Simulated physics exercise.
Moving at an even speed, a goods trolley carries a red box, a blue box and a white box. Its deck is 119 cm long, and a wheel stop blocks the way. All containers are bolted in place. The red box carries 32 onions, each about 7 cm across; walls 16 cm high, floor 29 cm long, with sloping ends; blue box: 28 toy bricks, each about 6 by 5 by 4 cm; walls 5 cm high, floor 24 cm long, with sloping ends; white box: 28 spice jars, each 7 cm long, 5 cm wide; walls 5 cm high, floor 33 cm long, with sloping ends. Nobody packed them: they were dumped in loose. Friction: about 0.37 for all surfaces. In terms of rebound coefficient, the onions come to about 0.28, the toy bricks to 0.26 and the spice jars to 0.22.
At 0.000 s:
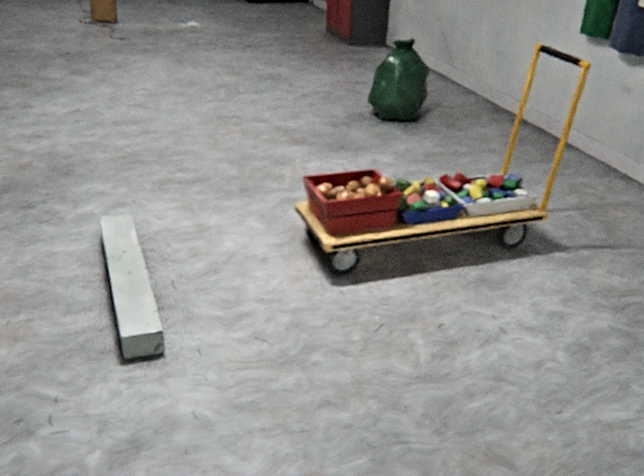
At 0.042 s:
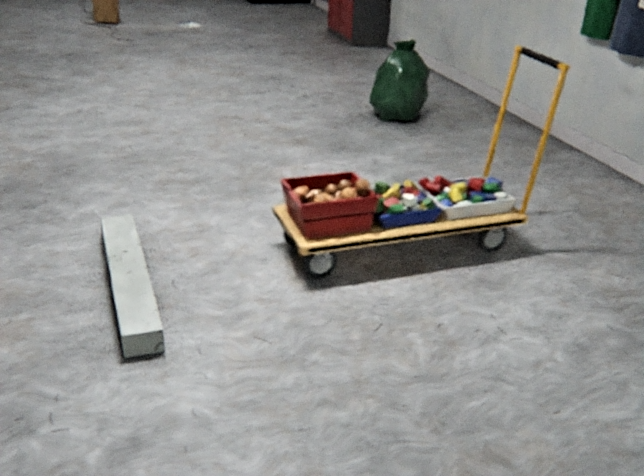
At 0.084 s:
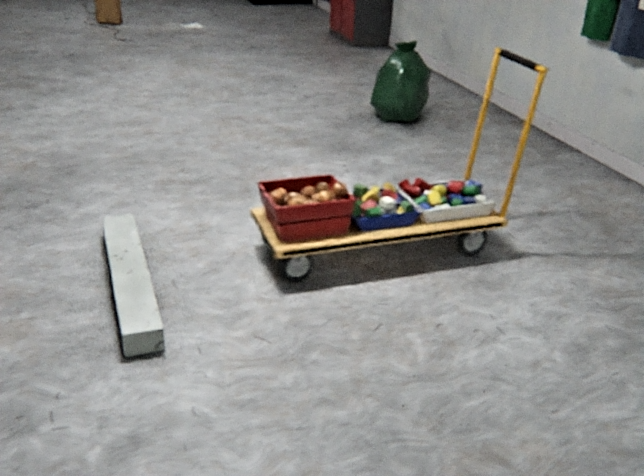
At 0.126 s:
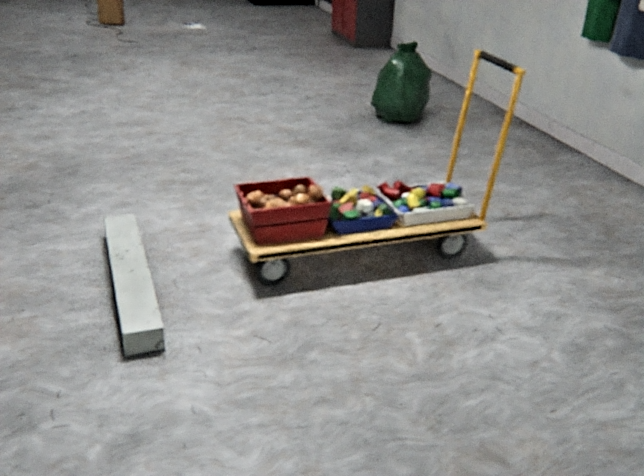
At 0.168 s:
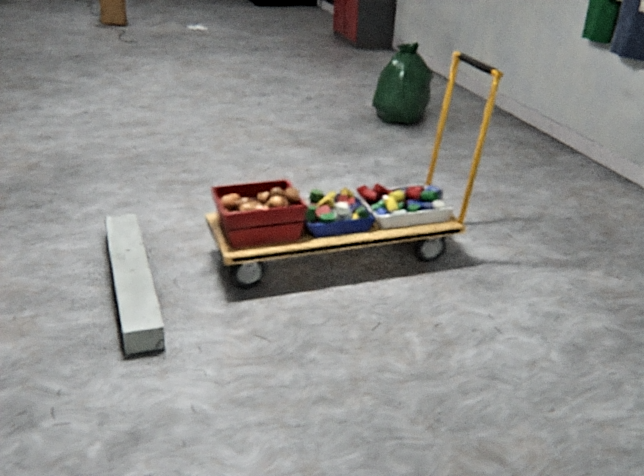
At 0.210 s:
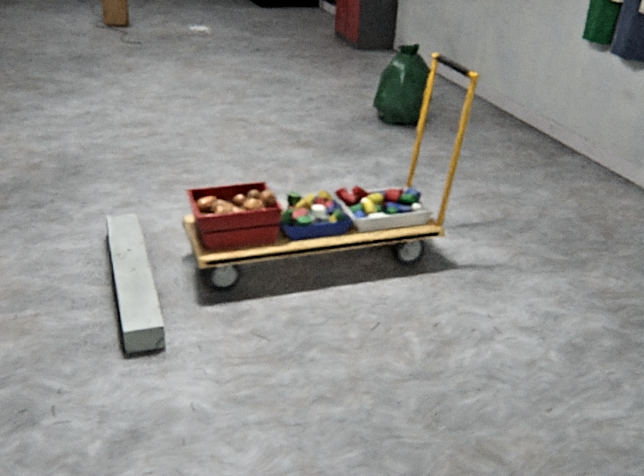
A flat goods trolley with a yellow deck and upright yellow handle stands on a grey, scuffed floor, seen from slightly above, with a green sack behind it and a pale wheel stop lying to its left. It carries a red box of onions at the left, a blue box of toy bricks in the middle and a white box of colourful small items at the right. The trolley rolls steadily leftward, closing much of the gap, while the camera shifts slightly.
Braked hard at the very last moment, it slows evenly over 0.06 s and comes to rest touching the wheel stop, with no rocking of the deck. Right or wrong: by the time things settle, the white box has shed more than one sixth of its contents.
Right.
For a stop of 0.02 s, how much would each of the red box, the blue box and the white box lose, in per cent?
Red box 20 %, blue box 20 %, white box 50 %.
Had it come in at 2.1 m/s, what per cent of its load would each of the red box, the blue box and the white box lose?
Then red box 0, blue box 0, white box 30 per cent.
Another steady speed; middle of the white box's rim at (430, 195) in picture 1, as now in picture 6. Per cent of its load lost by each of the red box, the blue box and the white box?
Red box 0, blue box 0, white box 10 per cent.
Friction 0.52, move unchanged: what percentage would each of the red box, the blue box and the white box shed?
Then red box 10, blue box 20, white box 30 per cent.
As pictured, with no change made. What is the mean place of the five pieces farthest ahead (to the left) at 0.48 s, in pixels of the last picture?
Their mean place is roughly (149, 211) in the last picture.
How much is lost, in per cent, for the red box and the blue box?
I'd estimate red box near 5 and blue box near 20 per cent.
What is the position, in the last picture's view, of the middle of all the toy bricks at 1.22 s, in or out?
I'd put the middle close to (247, 223).
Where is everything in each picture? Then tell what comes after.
In the first picture (we follow the rim corner now nearest the camera; the camera moves round a little), white box at (467, 204); blue box at (403, 213); 81 cm still to roll; nothing out yet.
In the second picture, white box at (446, 208); blue box at (381, 216); 69 cm still to roll.
In the third picture, white box at (424, 211); blue box at (358, 219); 58 cm still to roll.
In the fourth picture, white box at (402, 214); blue box at (334, 222); 46 cm still to roll.
In the fifth picture, white box at (380, 217); blue box at (310, 225); 35 cm still to roll.
In the sixth picture, white box at (357, 219); blue box at (286, 228); 23 cm still to roll; nothing out yet.
After 0.26 s, the brake bites.
After 0.36 s, 0 of 32 out of the red box, 0 of 28 out of the blue box and 3 of 28 out of the white box.
After 0.48 s, 0 of 32 out of the red box, 1 of 28 out of the blue box and 9 of 28 out of the white box.
After 0.71 s, 2 of 32 out of the red box, 5 of 28 out of the blue box and 11 of 28 out of the white box.
Final count (at 1.22 s), 2 of 32 out of the red box, 5 of 28 out of the blue box and 12 of 28 out of the white box. Asked share, 12 of 28, 43 per cent.
